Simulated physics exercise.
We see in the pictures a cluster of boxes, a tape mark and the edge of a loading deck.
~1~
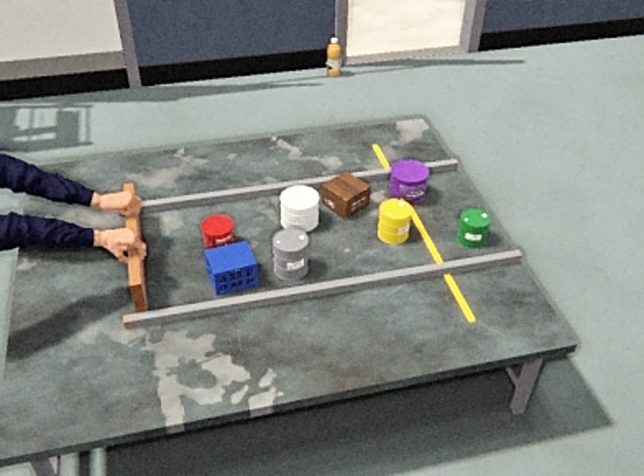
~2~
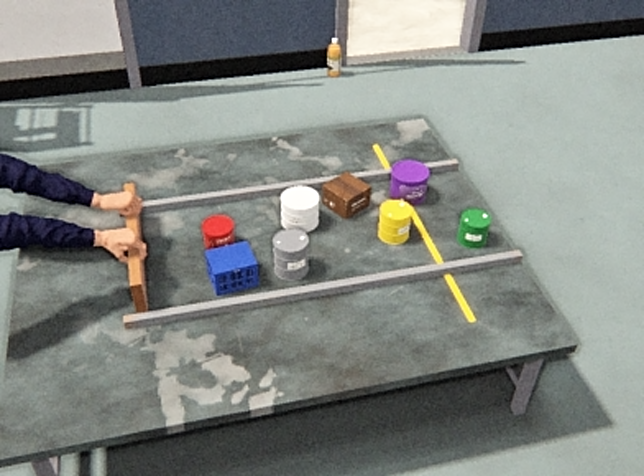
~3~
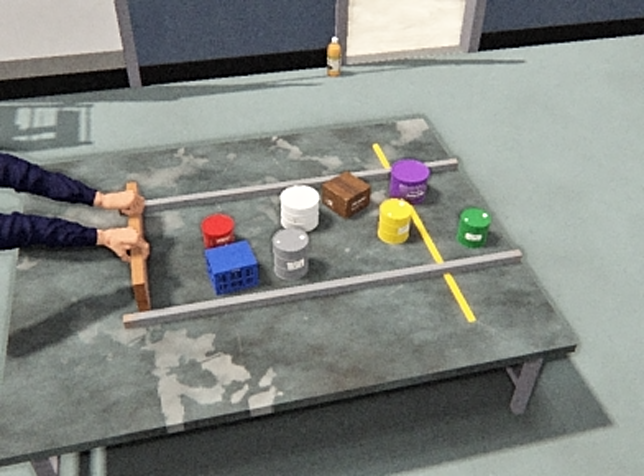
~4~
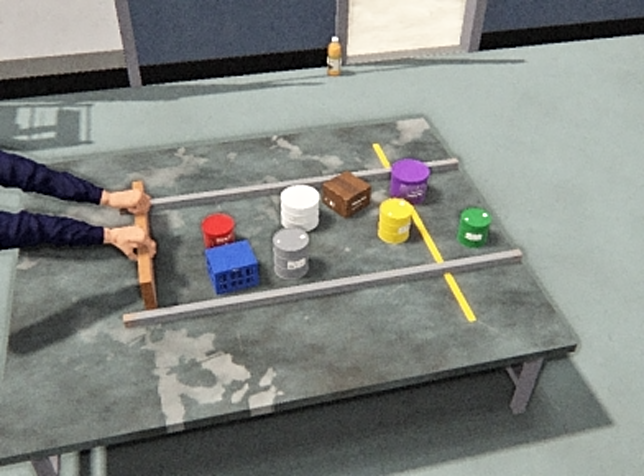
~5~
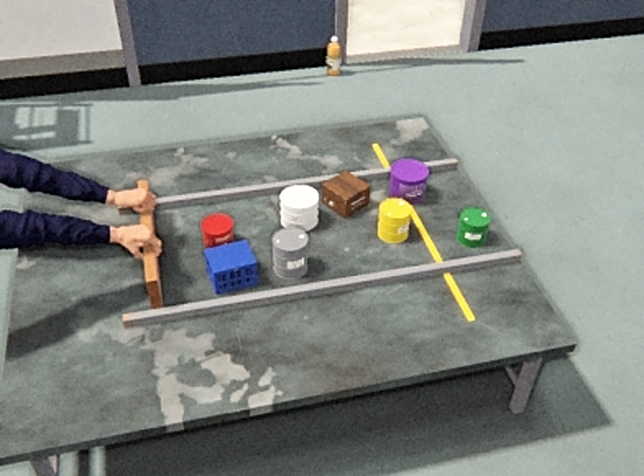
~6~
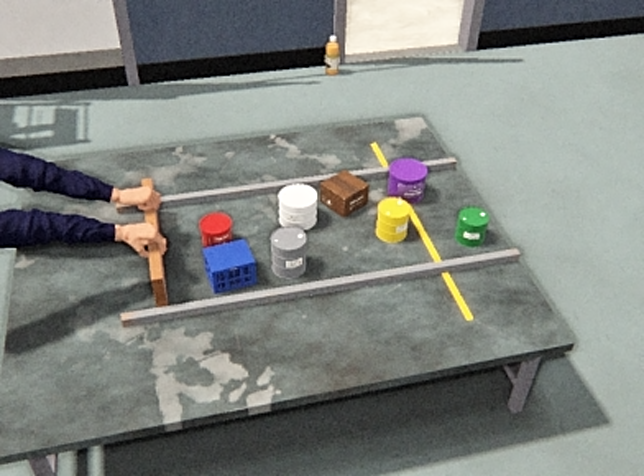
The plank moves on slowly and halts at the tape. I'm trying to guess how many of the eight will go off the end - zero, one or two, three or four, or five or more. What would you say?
I would say one or two.
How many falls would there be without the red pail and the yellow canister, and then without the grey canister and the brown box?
Result, first then second: 1, 0.
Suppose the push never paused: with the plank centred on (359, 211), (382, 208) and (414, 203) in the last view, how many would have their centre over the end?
In order: 0, 0, 2.
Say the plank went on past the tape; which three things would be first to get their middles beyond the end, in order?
Order: Purple pail, green canister, grey canister.
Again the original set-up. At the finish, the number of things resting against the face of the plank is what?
The answer is 3.
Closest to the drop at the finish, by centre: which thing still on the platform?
The grey canister, it is.
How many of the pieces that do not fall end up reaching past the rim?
I make it 0.
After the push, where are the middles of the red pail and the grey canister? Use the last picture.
The red pail ends up near (430, 209), and the grey canister near (486, 226).
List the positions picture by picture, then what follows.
In the first frame, green canister (473, 228); purple pail (409, 183); yellow canister (395, 222); plank (135, 246); tape (417, 220).
In the second frame, purple pail (409, 183); brown box (346, 195).
In the third frame, yellow canister (395, 222); red pail (219, 234).
In the fourth frame, green canister (474, 228); white canister (300, 209).
In the fifth frame, purple pail (408, 182); blue crate (231, 267).
In the sixth frame, green canister (472, 227); purple pail (407, 182); yellow canister (393, 220); plank (154, 241); tape (415, 219).
Soon after, none off yet; green canister at rest near (472, 227); purple pail at rest near (407, 182); yellow canister at rest near (393, 220).
After that, none off yet; green canister at rest near (472, 227); purple pail moving near (409, 181); yellow canister at rest near (394, 219).
In the end, the number that fall off is one or two; gone, purple pail and green canister.
